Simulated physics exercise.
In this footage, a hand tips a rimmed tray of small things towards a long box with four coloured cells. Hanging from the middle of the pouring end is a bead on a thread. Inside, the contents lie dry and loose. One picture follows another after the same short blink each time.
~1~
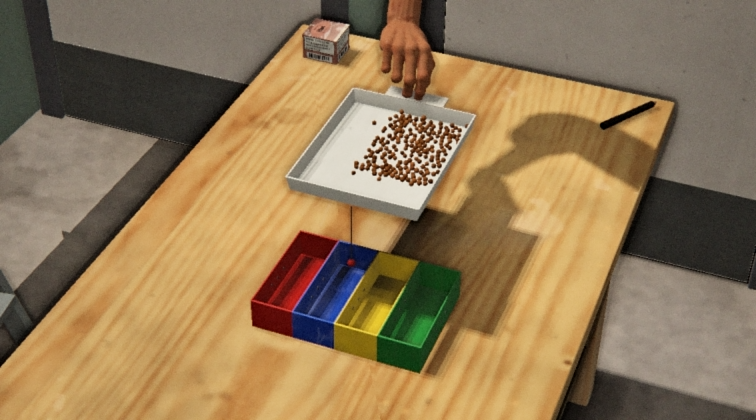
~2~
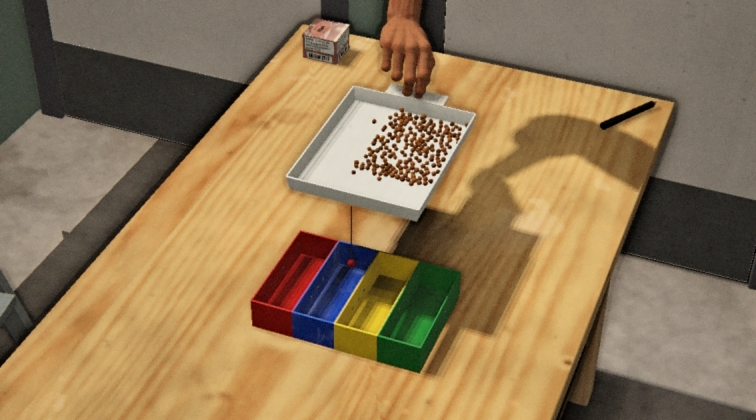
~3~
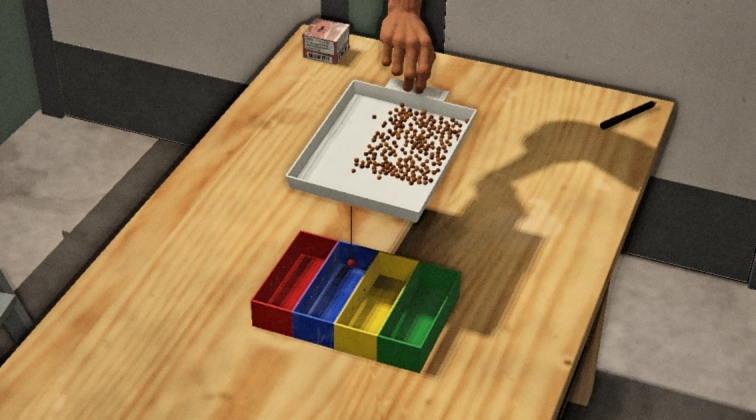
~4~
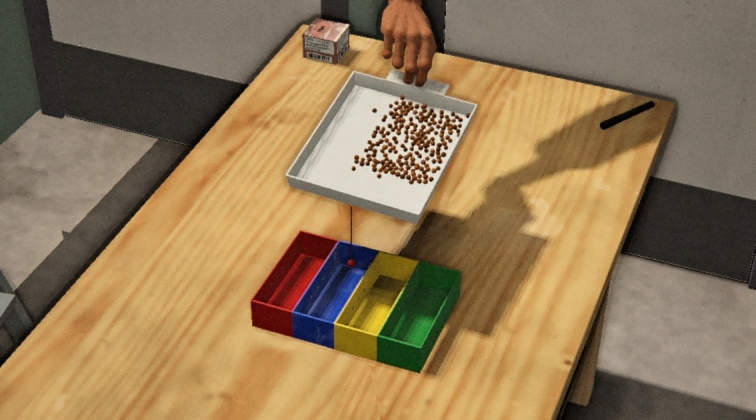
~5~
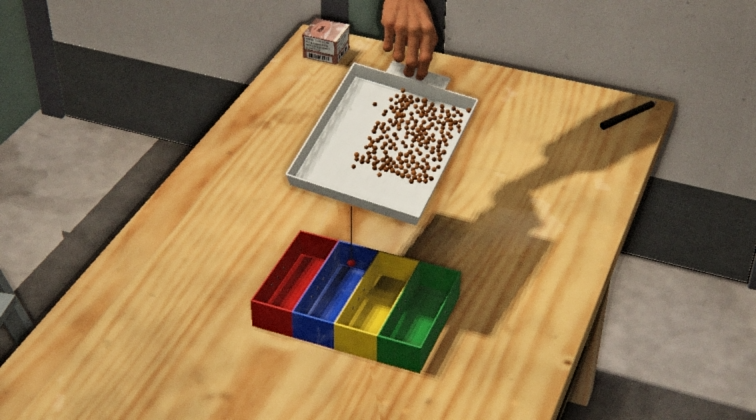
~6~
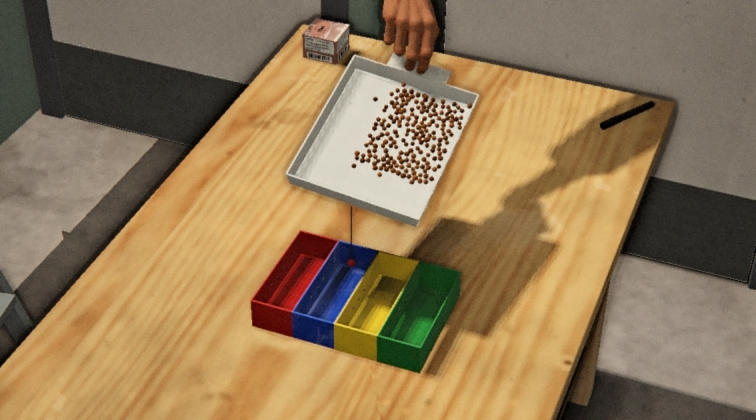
On a wooden table, a hand holds the far end of a pale rimmed tray of small brown balls above a box with red, blue, yellow and green cells. The tray starts nearly level, then the hand slowly raises its far end, while the balls stay bunched toward the right side.
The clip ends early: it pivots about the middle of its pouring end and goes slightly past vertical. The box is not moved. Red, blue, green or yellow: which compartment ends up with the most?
The green one.
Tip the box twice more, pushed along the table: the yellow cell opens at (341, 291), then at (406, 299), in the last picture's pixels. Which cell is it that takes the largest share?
That green cell, then that yellow cell.
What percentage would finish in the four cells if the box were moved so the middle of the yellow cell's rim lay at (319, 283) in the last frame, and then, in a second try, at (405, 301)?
Estimates in order: 10 percent, 100 percent.
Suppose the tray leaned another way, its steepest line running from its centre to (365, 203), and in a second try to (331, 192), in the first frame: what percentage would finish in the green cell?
The first comes to 30 %, while the second comes to 0 %.
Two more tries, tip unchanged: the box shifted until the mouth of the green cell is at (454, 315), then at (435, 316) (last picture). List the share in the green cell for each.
First try: Roughly 0 per cent; second try: Roughly 10 per cent.
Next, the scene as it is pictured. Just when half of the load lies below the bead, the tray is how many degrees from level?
Around 105 degrees of turn.
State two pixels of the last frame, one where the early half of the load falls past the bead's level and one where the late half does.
Early half: (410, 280); late half: (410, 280).
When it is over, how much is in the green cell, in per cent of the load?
Result: Around 70 in a hundred.
Soon, tray tipped steeply; nearly all on the tray; a stray few falling or outside the box.
A while on, tray tipped right over; most on the tray; a small part in the green cell; a stray few in the yellow cell; a small part falling or outside the box.
Towards the end, tray tipped past a quarter turn; about two thirds in the green cell; about a third in the yellow cell; a stray few falling or outside the box.
Finally, tray tipped past a quarter turn; about two thirds in the green cell; about a third in the yellow cell; none in the blue cell; none in the red cell; a stray few outside the box.
